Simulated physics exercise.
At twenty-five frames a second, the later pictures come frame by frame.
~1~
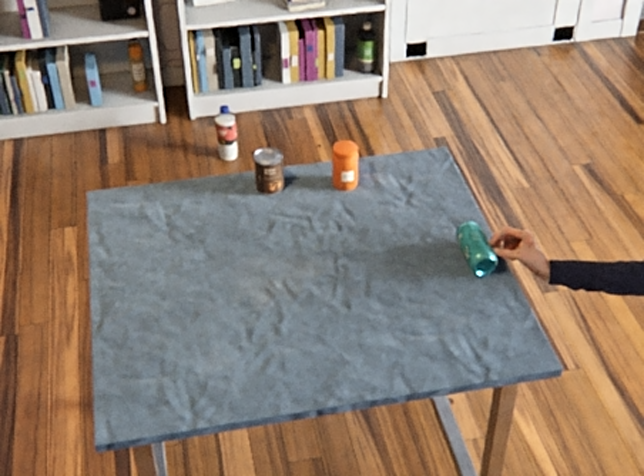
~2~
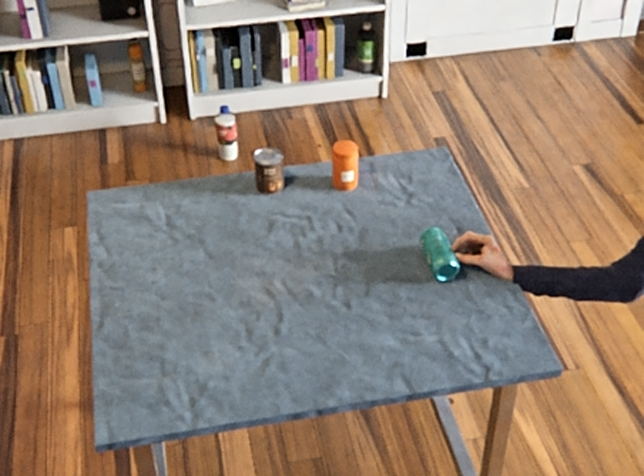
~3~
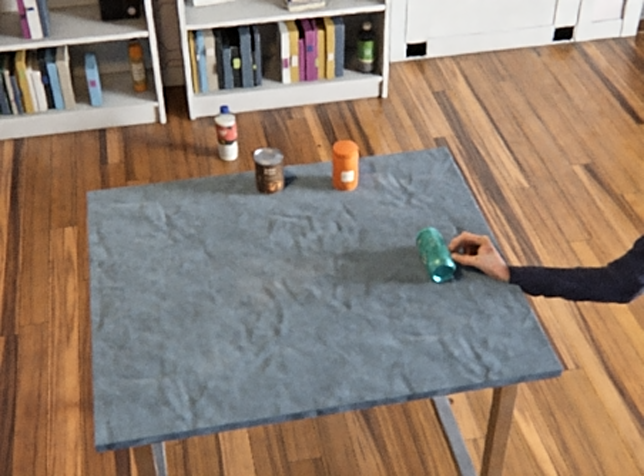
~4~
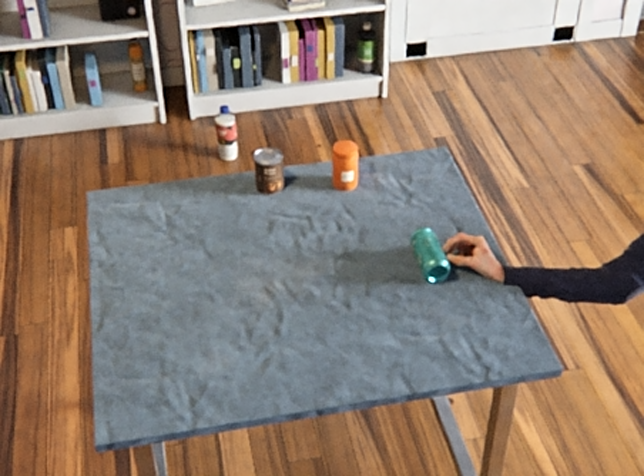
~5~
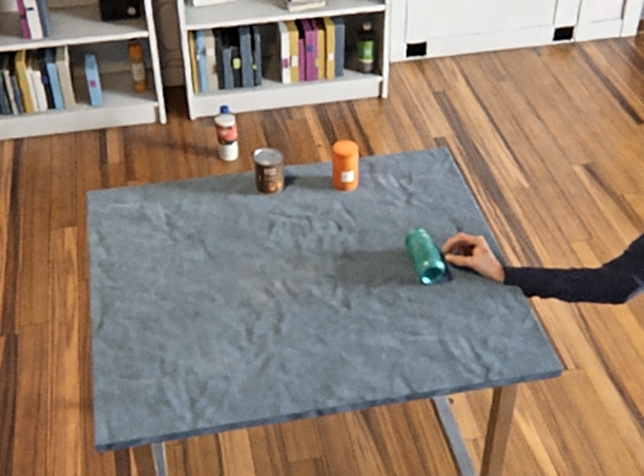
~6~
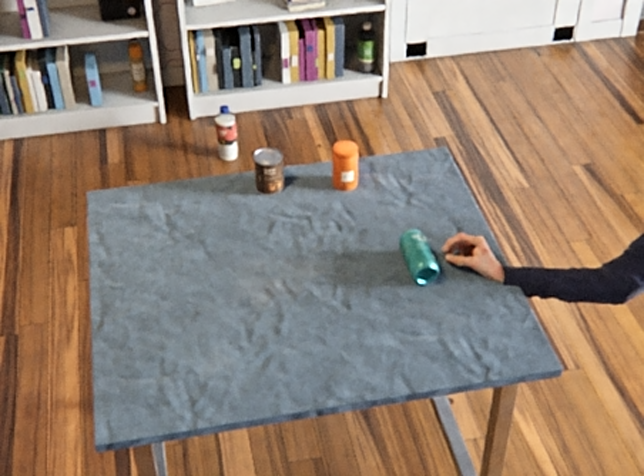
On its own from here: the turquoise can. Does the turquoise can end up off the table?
No.
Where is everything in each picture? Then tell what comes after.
Under the hand; turquoise can (476, 249), in the first picture.
Under the hand; turquoise can (439, 254), in the second picture.
Under the hand; turquoise can (435, 255), in the third picture.
Turquoise can (430, 255), in the fourth picture.
Turquoise can (424, 256), in the fifth picture.
Turquoise can (419, 257) displaced a little, in the sixth picture.
Then, 0.10 s past the last view, turquoise can displaced about its own width near (406, 259).
Then, 0.20 s past the last view, turquoise can displaced about its own width near (396, 260).
Then, 0.40 s past the last view, turquoise can displaced well along near (383, 262).
Finally, moved from the start, turquoise can. Final places as the last picture's camera would see them, turquoise can near (379, 263).
